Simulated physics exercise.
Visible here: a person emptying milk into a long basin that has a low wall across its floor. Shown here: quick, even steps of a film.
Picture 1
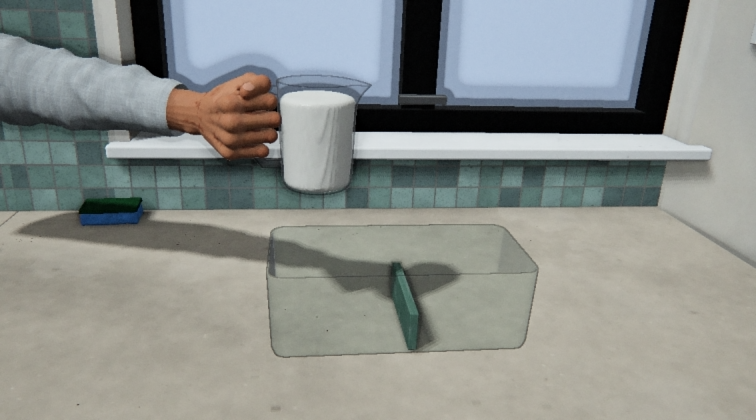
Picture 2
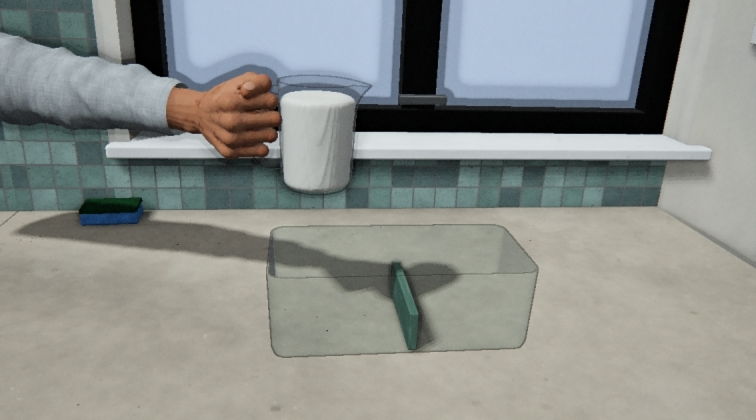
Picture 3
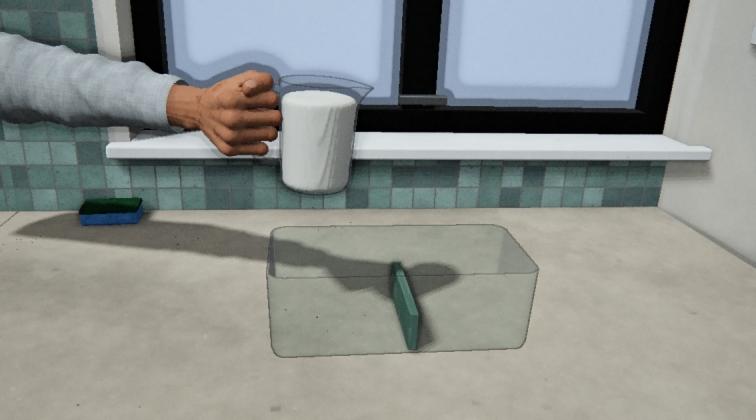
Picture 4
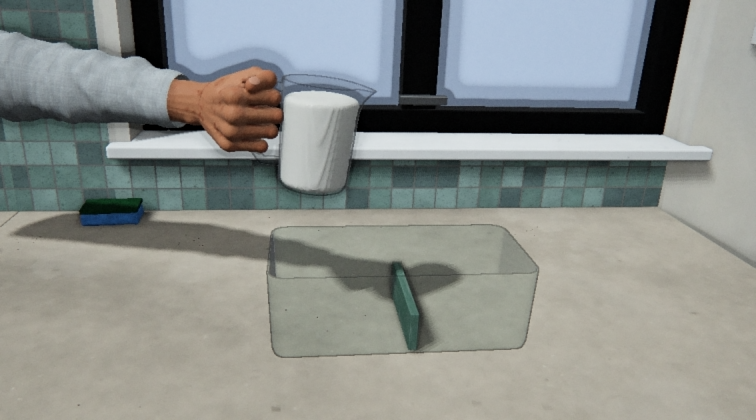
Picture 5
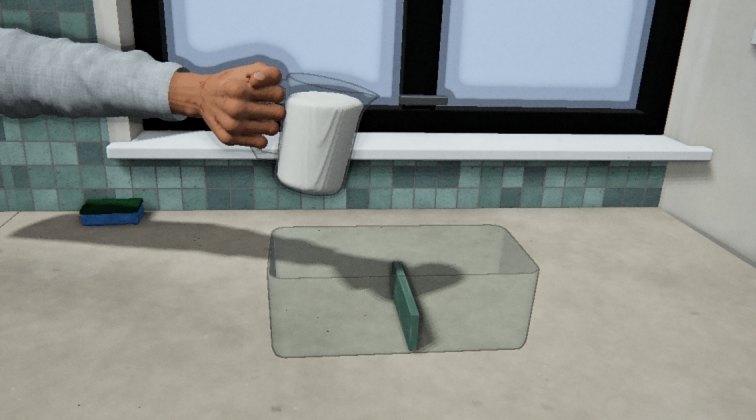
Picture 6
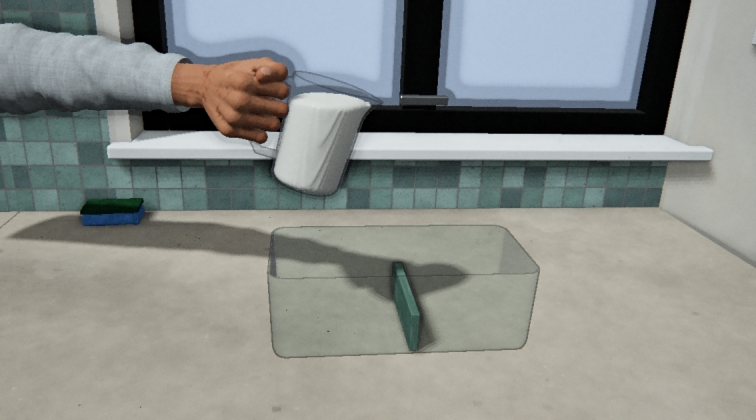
On a kitchen counter by a window, a hand slowly tilting a clear jug of milk rightward above a transparent, low-walled basin.
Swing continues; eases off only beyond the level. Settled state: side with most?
The winner here is the right pocket, by the look of it.
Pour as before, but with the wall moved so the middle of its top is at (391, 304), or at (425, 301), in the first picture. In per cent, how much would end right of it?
In turn some 80 and 35 in a hundred.
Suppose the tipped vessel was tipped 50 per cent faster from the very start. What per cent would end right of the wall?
About 50 in a hundred.
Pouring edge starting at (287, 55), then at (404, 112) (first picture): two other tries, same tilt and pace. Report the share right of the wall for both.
In order, some 5 and 90 percent.
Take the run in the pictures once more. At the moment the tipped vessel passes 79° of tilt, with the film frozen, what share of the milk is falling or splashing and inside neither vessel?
That works out near 20 percent.
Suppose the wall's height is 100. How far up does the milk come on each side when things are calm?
The left side sits at 10 per cent and the right side at 30.
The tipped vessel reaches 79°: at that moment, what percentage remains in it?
Roughly 75 %.
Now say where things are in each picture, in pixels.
In the first frame, it leans 0°; its right rim is at (372, 84); the milk meets the walls at (280, 96) and (356, 98); the long basin's rim runs from (270, 252) to (520, 248); the wall's top is at (405, 287).
In the second frame, it leans 1°; its right rim is at (372, 85); the milk meets the walls at (281, 96) and (356, 98).
In the third frame, it leans 3°; its right rim is at (374, 87); the milk meets the walls at (282, 96) and (357, 99).
In the fourth frame, it leans 6°; its right rim is at (377, 90); the milk meets the walls at (284, 96) and (359, 100).
In the fifth frame, it leans 10°; its right rim is at (380, 95); the milk meets the walls at (287, 98) and (364, 101).
In the sixth frame, it leans 16°; its right rim is at (384, 101); the milk meets the walls at (289, 100) and (370, 102).
A moment on, the tilt is 79° and 75 per cent is still to pour, 0 is left of the wall and 6 right of it.
Next, the tilt is 116° and 15 per cent is still to pour, 10 is left of the wall and 57 right of it.
Then the tilt is 121° and 0 per cent is still to pour, 31 is left of the wall and 67 right of it.
Later the tilt is 121° and 0 per cent is still to pour, 31 is left of the wall and 68 right of it.
Finally, 31 per cent lies left of the wall, 68 right of it and 1 outside.
